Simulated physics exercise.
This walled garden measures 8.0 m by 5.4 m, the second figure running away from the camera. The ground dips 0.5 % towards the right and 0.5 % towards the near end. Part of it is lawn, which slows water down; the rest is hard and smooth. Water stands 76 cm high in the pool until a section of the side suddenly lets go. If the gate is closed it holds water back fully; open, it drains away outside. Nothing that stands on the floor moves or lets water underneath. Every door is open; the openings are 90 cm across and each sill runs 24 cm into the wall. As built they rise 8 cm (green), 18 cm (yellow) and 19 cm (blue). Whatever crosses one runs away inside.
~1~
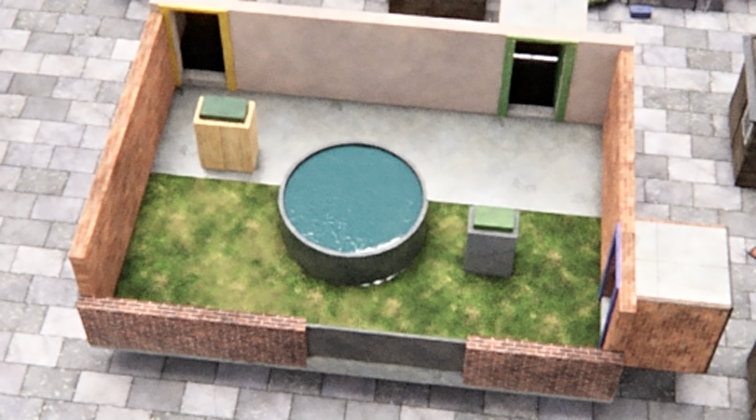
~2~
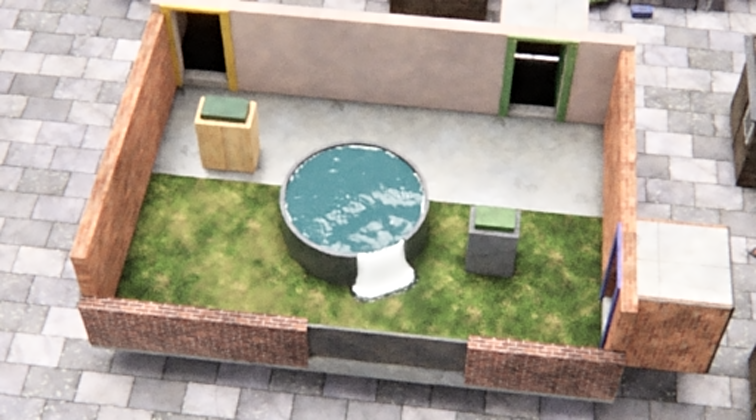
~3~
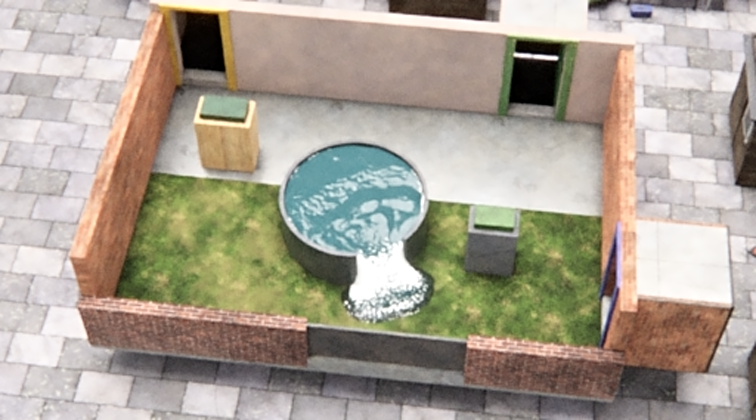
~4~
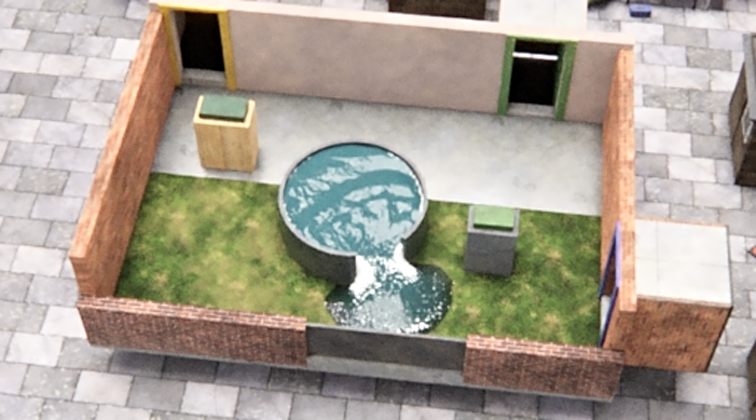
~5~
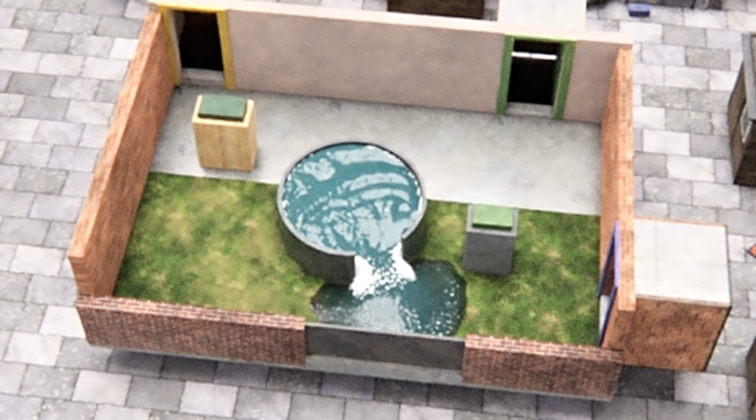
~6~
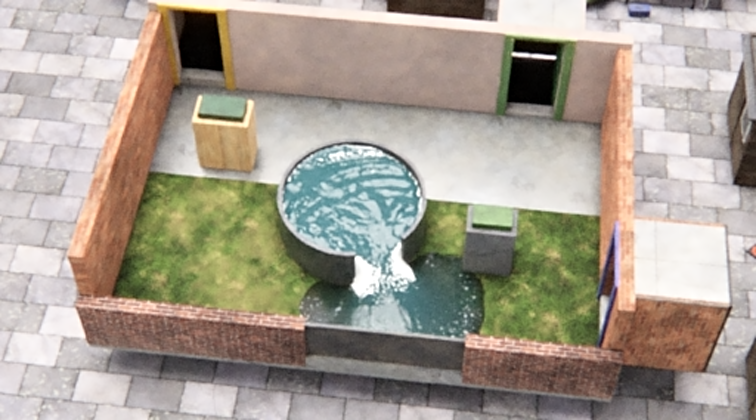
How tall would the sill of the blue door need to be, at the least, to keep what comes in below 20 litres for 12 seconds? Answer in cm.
It would have to be roughly 22 cm high.
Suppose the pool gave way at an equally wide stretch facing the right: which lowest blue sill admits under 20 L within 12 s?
Some 11.0 cm.
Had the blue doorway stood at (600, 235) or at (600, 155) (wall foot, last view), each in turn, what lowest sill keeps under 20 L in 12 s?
About 8.5 and 9.5 cm.
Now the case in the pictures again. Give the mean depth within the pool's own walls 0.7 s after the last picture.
Some 56 cm.
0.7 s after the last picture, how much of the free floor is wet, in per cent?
Near 15 per cent is wet.
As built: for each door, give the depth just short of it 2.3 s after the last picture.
In cm: Green 0, yellow 0, blue 27.
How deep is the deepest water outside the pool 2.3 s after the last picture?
Roughly 32 cm.
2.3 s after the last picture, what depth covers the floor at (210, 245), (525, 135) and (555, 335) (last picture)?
In that order: 0, 0 and 18 cm.
Then, 0.7 s after the last picture water covers 15 % of the floor, deepest (42 cm) near (380, 353); it has not reached the blue door.
Then, 2.3 s after the last picture water covers 35 % of the floor, deepest (32 cm) near (572, 374); 27 cm at the blue door, 19 litres in over its 19 cm sill.
Then, 11.3 s after the last picture water covers 100 % of the floor, deepest (12 cm) near (572, 374); 11 cm at the blue door, 47 litres in over its 19 cm sill.
At the blue door as built, the water peaked near 28 cm, 1.9 s after the last picture.
Run again over the same 12 s with other heights there, 42 litres in over 19.5 cm, 5 litres over 26.5 cm. The limit of 20 litres is kept from about 22 cm up.
